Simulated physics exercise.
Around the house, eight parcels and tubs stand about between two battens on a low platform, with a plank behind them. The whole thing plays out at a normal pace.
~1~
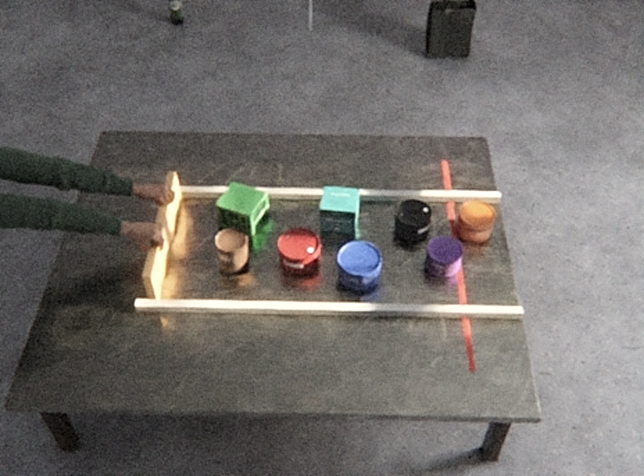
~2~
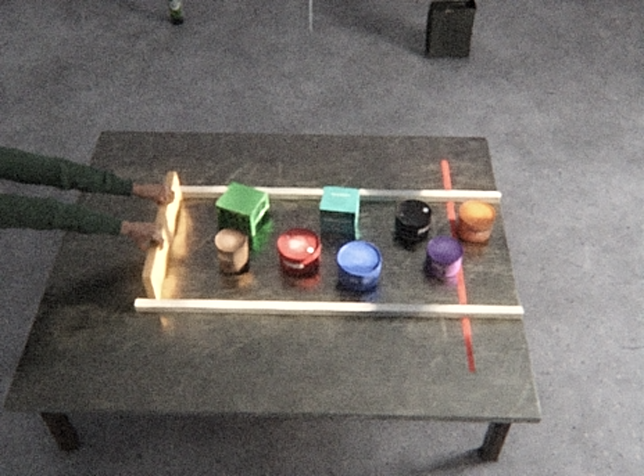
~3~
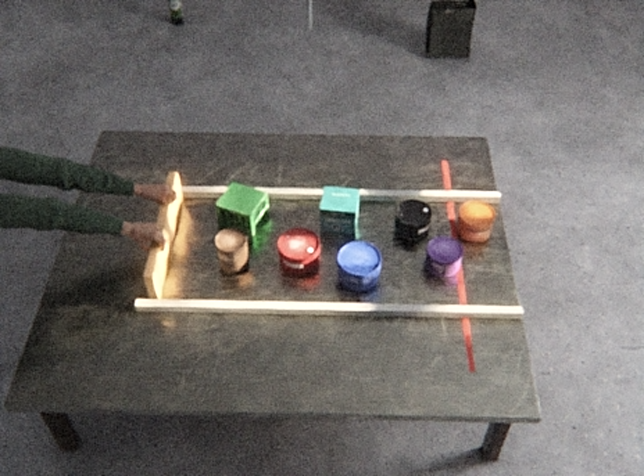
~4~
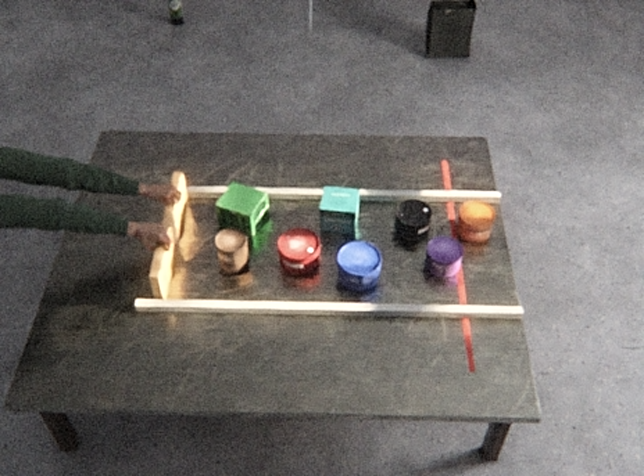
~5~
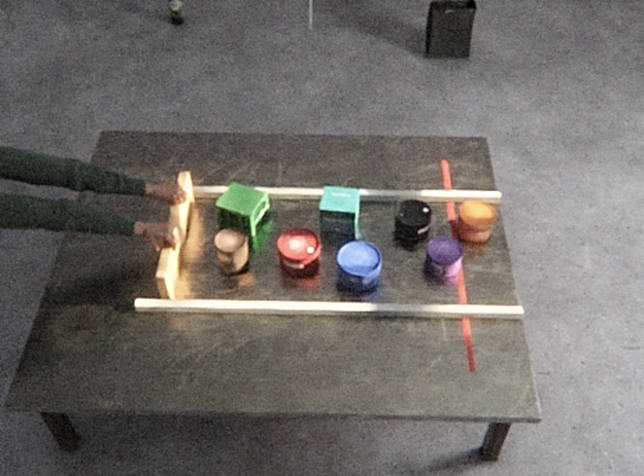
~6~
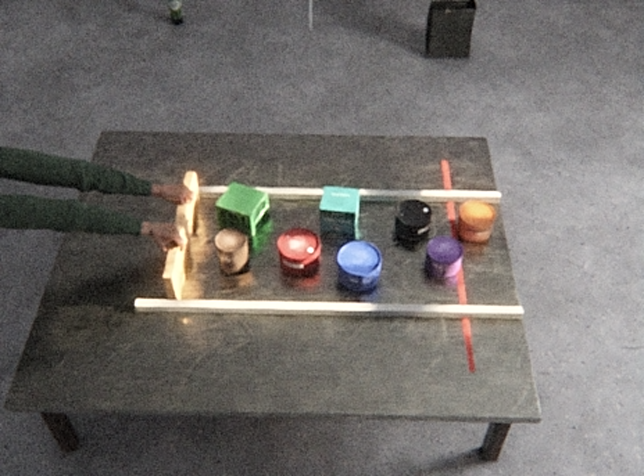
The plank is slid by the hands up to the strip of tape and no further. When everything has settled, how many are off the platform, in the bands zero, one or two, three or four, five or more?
Off the platform: Three or four.
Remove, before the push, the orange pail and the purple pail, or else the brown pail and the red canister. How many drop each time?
Counts - first: 2; second: 3.
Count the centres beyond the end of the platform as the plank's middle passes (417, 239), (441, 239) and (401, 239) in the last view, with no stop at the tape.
2, 2 and 1.
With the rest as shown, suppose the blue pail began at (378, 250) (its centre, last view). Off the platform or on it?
It goes off the edge.
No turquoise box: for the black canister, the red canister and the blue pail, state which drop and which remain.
The black canister is gone; the red canister keeps its place; and the blue pail keeps its place.
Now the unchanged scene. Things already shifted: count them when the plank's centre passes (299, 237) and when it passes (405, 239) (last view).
5 at one spot and 8 at the other.
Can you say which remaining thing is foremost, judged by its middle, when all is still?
It's the purple pail that is foremost.
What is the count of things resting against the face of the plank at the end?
3.
Soon after, none off yet; orange pail at rest near (475, 222); purple pail at rest near (444, 257); black canister at rest near (413, 219).
At rest, the number that fall off is three or four; fallen, turquoise box, black canister and orange pail.
